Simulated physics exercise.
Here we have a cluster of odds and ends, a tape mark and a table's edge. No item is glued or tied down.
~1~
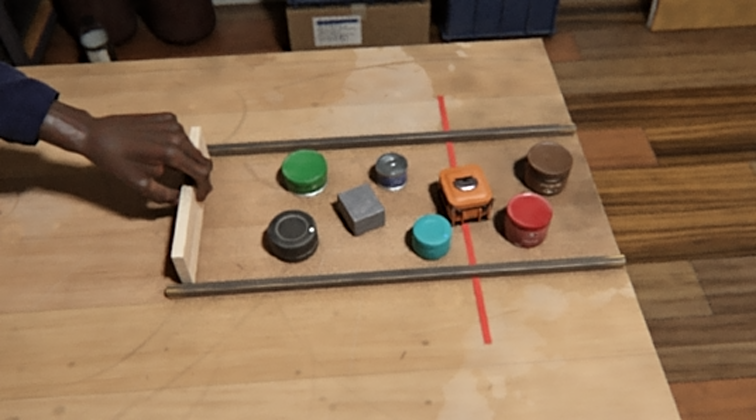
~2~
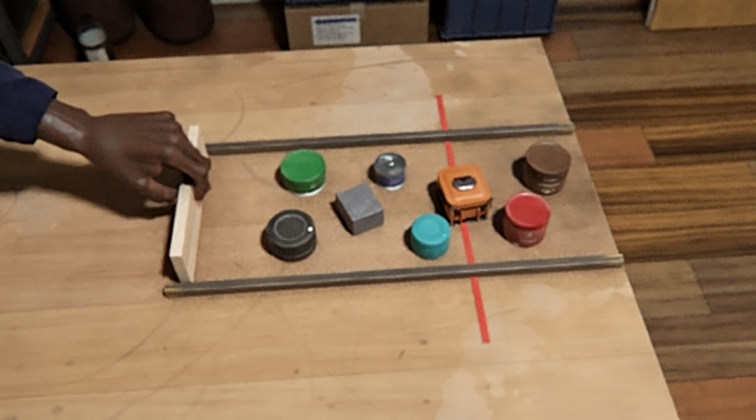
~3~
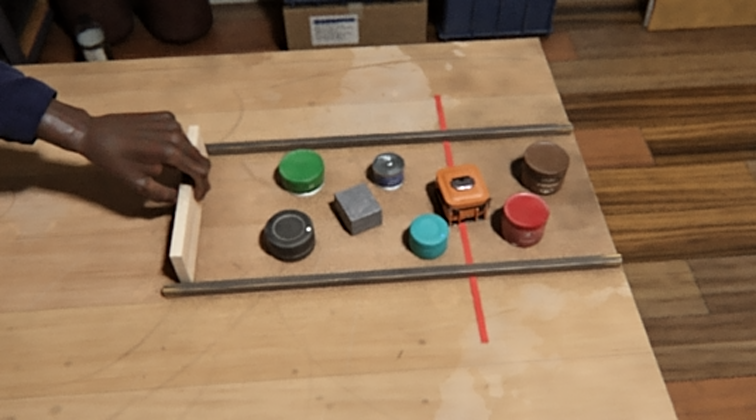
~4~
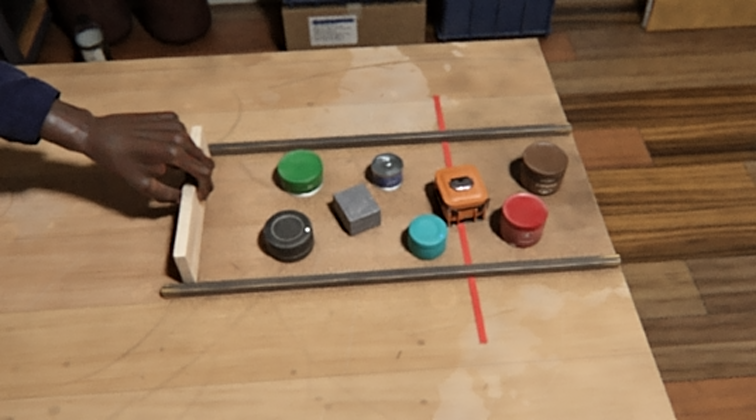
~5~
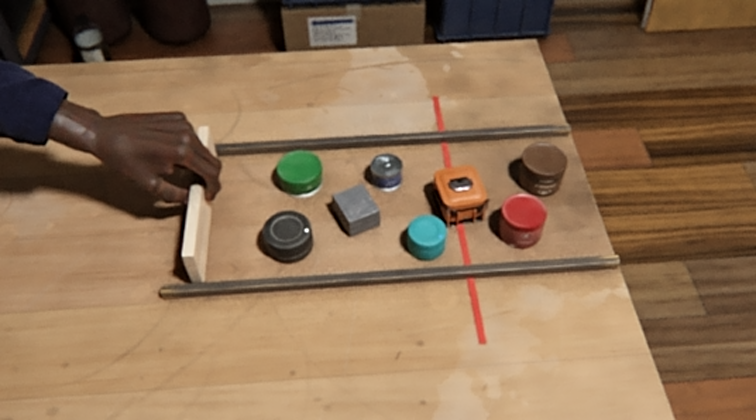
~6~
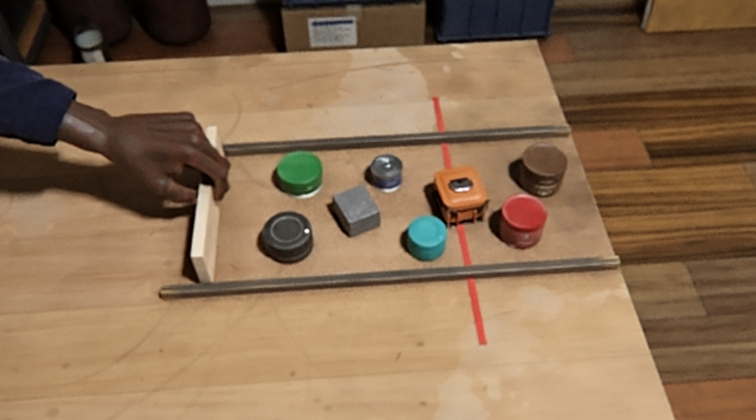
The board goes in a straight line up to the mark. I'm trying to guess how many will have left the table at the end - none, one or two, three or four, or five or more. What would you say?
I would say none.
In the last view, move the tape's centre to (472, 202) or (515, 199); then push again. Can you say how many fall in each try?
The first try gives 0, the second gives 2.
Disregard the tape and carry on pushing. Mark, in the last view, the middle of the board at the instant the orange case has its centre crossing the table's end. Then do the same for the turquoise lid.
First near (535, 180), second near (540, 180).
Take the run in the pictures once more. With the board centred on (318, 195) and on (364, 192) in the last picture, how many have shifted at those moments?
At first I count 3, and then 5.
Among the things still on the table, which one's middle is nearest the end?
The brown tub is foremost.
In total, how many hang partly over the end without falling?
Answer: 0.
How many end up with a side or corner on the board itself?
3 in contact.
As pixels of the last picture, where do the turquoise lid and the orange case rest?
Final positions - turquoise lid around (527, 244), orange case around (518, 192).
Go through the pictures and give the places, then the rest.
In the first picture, brown tub (547, 169); red tub (527, 221); orange case (464, 195); board (192, 202); tape (461, 201).
In the second picture, red tub (526, 220); blue pot (390, 171).
In the third picture, orange case (461, 194); board (191, 201).
In the fourth picture, brown tub (543, 169); green pot (301, 174).
In the fifth picture, red tub (522, 221); turquoise lid (427, 238).
In the sixth picture, brown tub (542, 170); red tub (522, 222); orange case (459, 196); board (210, 202); tape (456, 202).
A little later, none off yet; brown tub at rest near (542, 170); red tub at rest near (522, 222); orange case at rest near (459, 196).
Next, none off yet; brown tub at rest near (542, 170); red tub at rest near (522, 222); orange case shifted a little near (476, 195).
When it is over, the number that fall off is zero.
